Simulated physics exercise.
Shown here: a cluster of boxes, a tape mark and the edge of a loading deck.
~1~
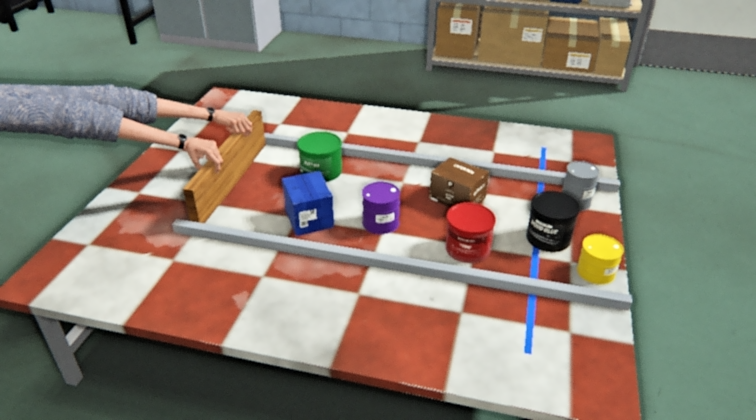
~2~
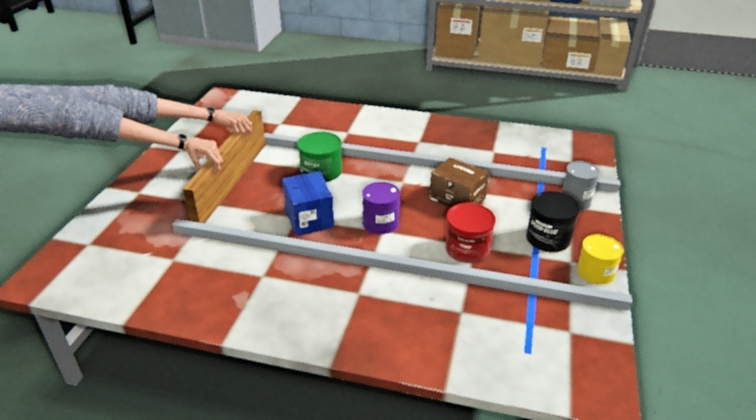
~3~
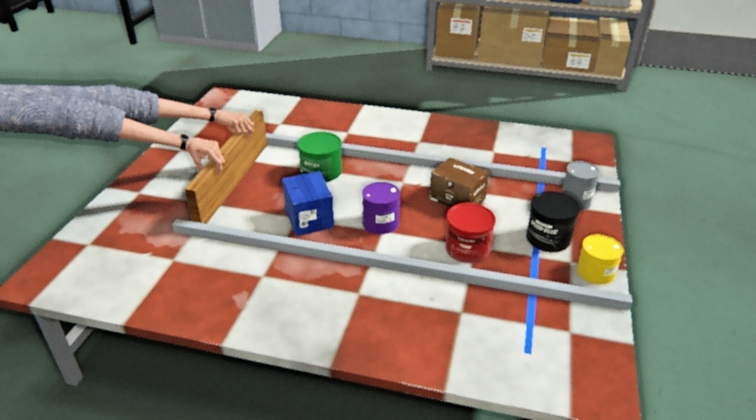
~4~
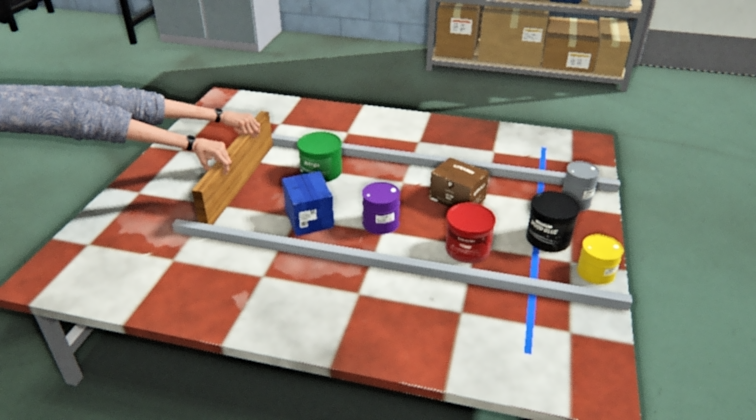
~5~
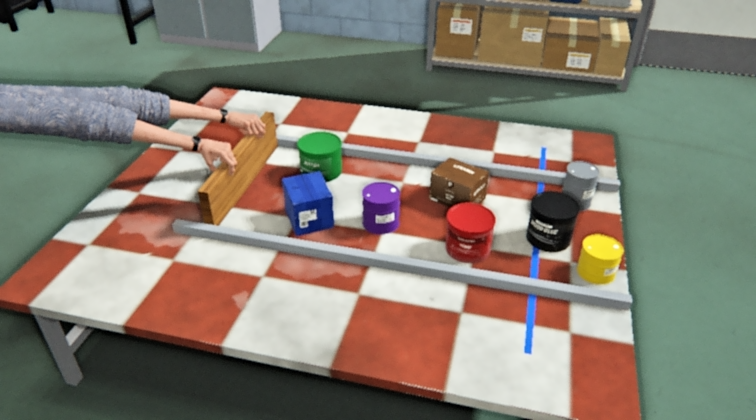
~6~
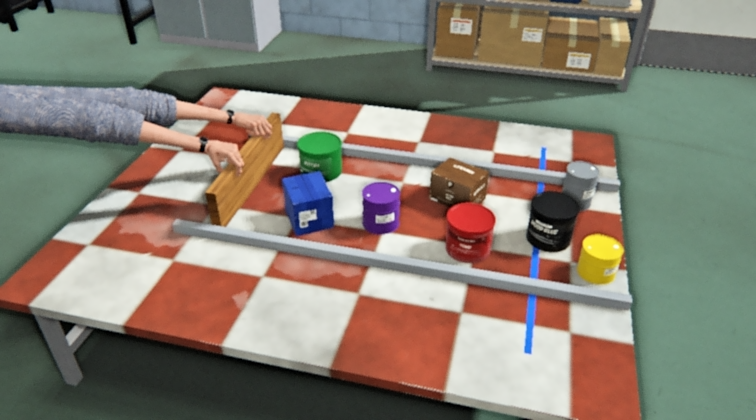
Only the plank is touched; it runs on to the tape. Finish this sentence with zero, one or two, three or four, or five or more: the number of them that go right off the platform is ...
The number of them that go right off the platform is one or two.
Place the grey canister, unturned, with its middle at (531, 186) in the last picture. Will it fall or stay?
Result: It stays aboard.
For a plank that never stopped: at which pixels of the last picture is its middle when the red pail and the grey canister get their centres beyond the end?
The middle would be close to (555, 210) and then close to (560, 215).
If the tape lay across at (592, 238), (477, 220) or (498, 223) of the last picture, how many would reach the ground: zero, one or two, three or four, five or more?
More than four; zero; no fall at all.
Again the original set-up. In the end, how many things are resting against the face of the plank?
The number is 2.
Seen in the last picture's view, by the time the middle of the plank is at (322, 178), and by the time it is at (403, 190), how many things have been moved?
The count is 2 at the first point and 5 at the second.
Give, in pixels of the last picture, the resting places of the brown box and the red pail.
Looks like one lands around (609, 213), and the other around (609, 265).
Soon after, none off yet; yellow canister at rest near (599, 260); grey canister at rest near (579, 186); black pail at rest near (552, 222).
At rest, the number that fall off is one or two; fallen, black pail and yellow canister.
